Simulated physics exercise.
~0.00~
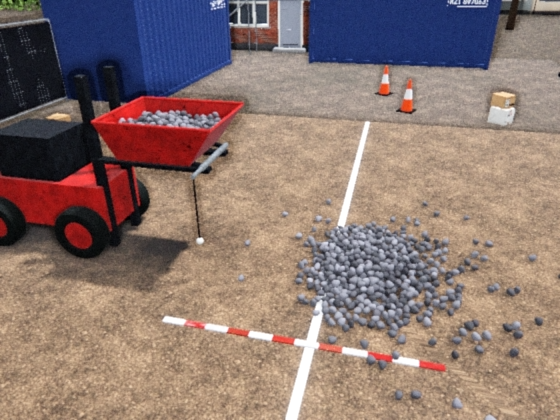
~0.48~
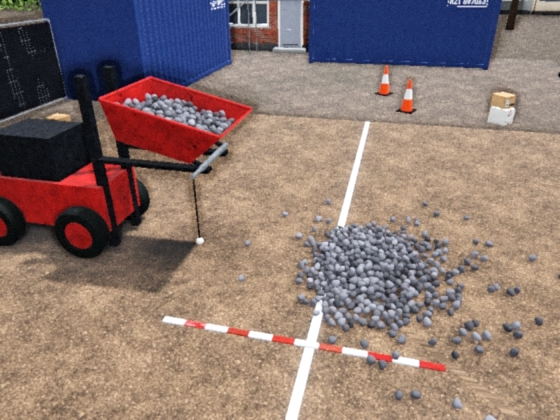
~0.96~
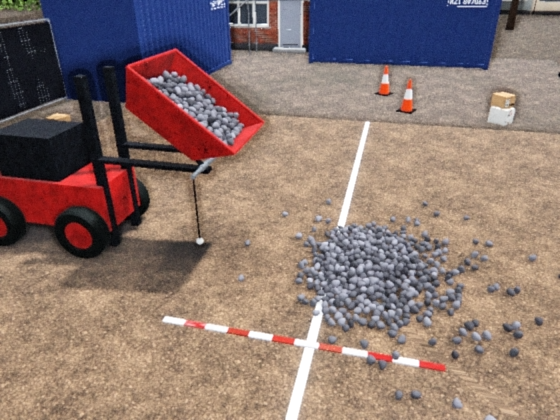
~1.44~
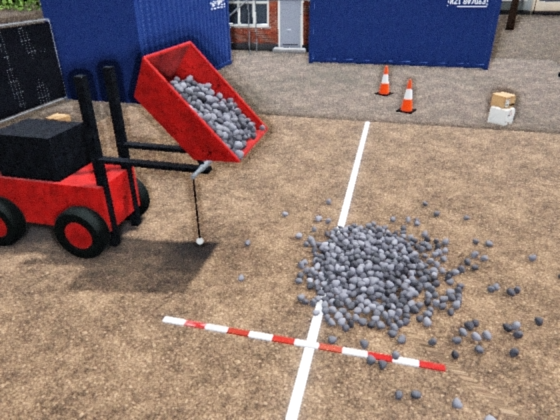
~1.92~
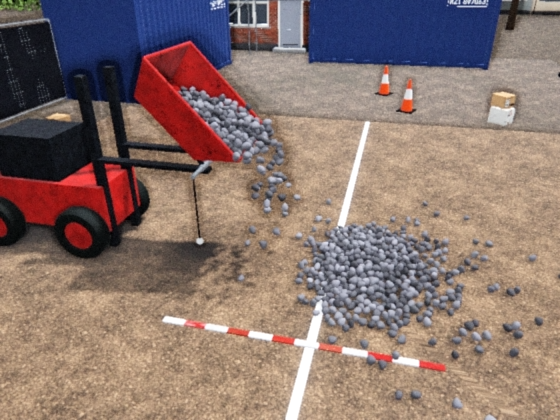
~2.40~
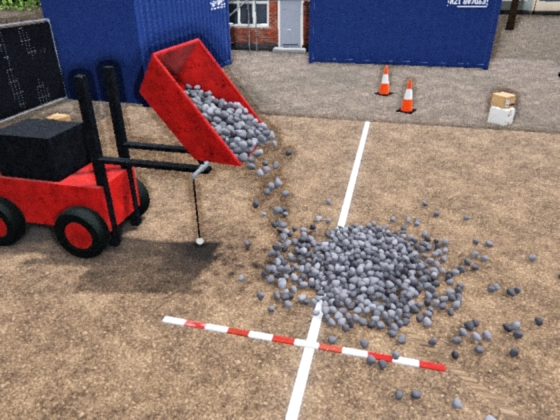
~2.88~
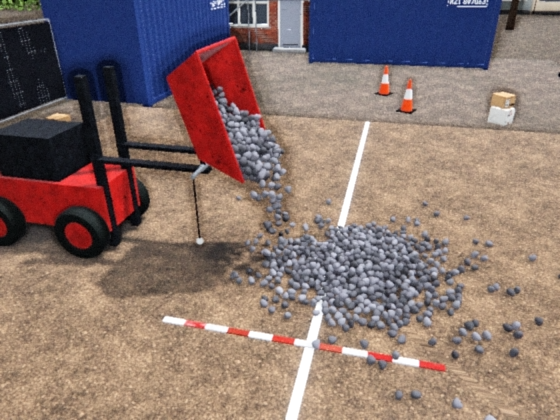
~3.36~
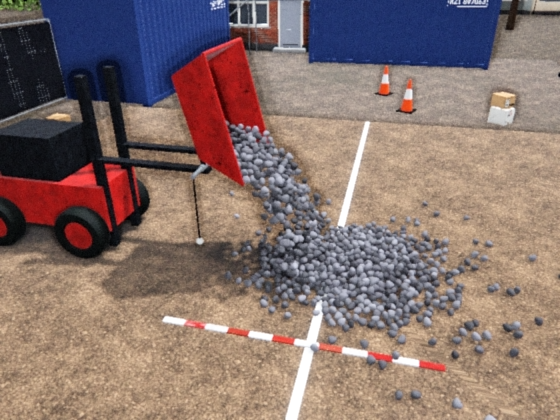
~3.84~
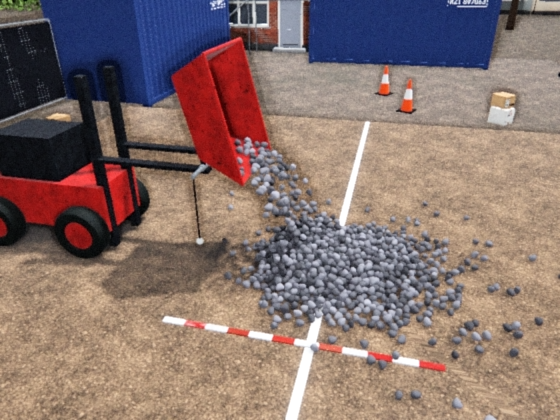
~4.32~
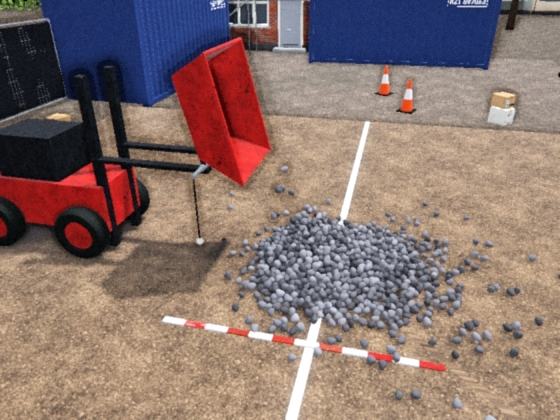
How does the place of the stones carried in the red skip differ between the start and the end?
At the start they lie inside the raised skip on the left, and at the end they rest on the ground to the lower right, joined with the earlier pile around the white line.
